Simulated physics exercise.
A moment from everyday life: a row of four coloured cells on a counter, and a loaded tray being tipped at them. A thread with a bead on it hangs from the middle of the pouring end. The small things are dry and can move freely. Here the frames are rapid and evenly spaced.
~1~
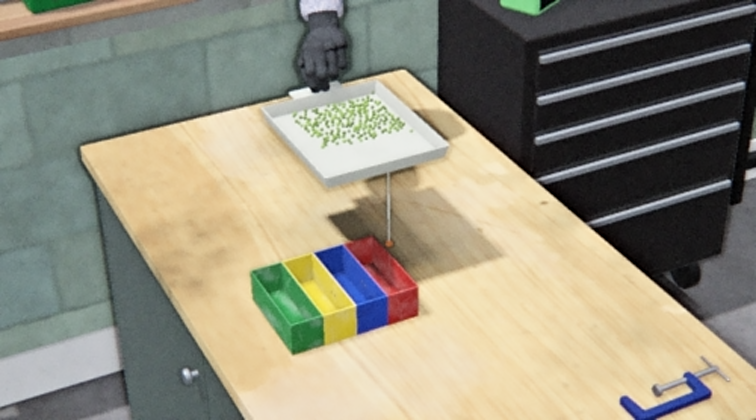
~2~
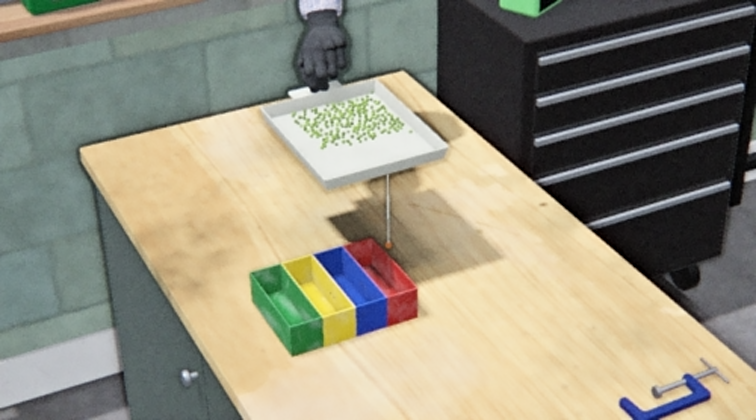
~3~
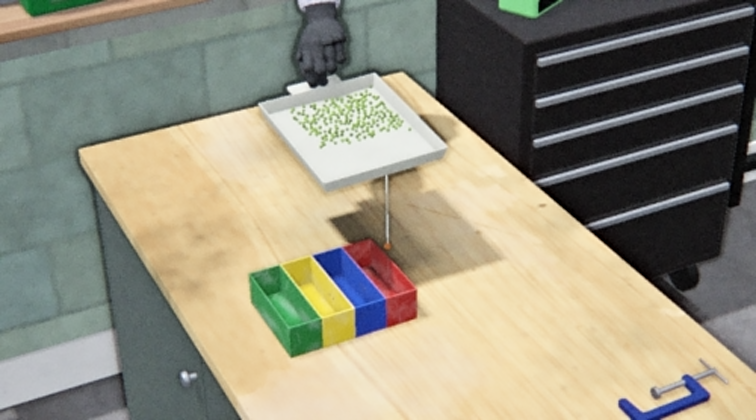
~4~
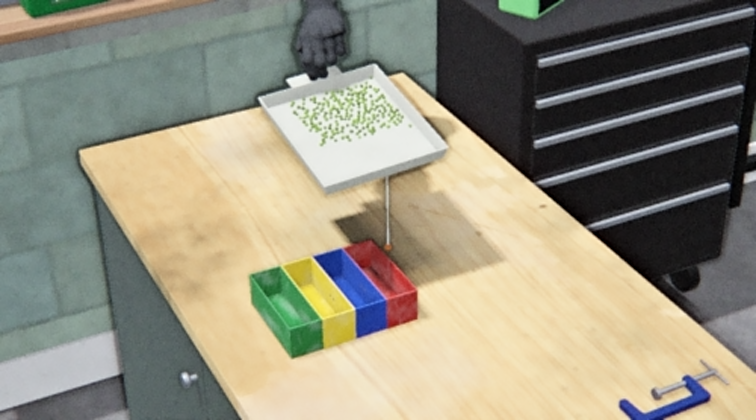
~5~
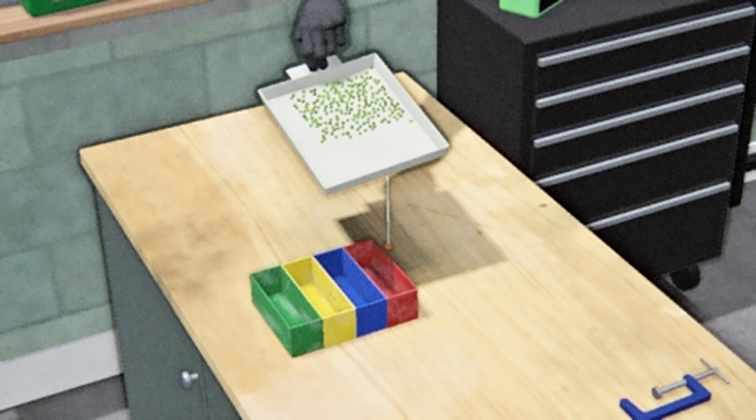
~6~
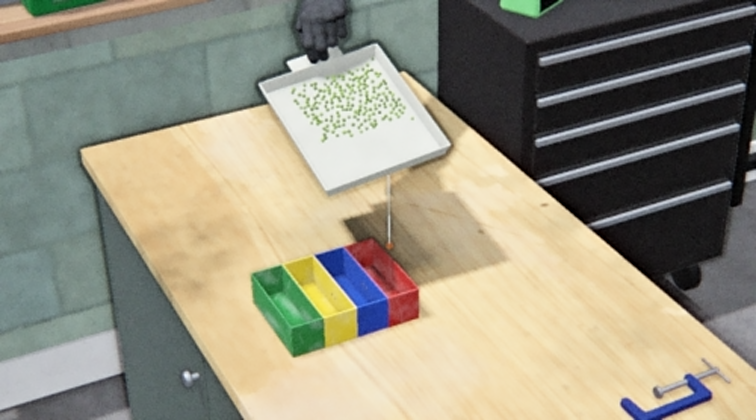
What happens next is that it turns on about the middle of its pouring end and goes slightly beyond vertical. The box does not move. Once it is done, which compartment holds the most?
The blue compartment holds the most.
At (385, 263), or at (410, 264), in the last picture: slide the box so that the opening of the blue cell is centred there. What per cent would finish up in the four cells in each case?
100 and 90 in a hundred, in turn.
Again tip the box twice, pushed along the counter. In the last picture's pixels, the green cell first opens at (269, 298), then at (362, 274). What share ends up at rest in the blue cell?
Trial 1: 80 percent; trial 2: 0 percent.
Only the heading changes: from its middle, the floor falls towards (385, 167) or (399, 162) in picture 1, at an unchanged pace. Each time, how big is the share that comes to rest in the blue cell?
In turn, 10 percent and then 0 percent.
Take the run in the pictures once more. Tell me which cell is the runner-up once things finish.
The answer is the cell in yellow.
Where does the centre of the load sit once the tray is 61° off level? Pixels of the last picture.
Centre estimate: (341, 195).
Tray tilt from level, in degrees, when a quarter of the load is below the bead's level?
Near 70 degrees.
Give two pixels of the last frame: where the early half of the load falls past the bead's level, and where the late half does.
First roughly (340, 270), then roughly (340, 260).
Soon, tray tipped steeply; about two thirds on the tray; a small part in the yellow cell; a stray few in the blue cell; a stray few in the red cell; about a quarter falling or outside the box.
A while on, tray tipped right over; about a third on the tray; about a third in the blue cell; about a quarter in the yellow cell; a stray few in the green cell; a stray few in the red cell; about a quarter falling or outside the box.
Towards the end, tray tipped past a quarter turn; about two thirds in the blue cell; about a quarter in the yellow cell; a stray few in the green cell; a stray few in the red cell; a stray few falling or outside the box.
Finally, tray tipped past a quarter turn; about two thirds in the blue cell; about a quarter in the yellow cell; a stray few in the green cell; a stray few in the red cell; a stray few outside the box.
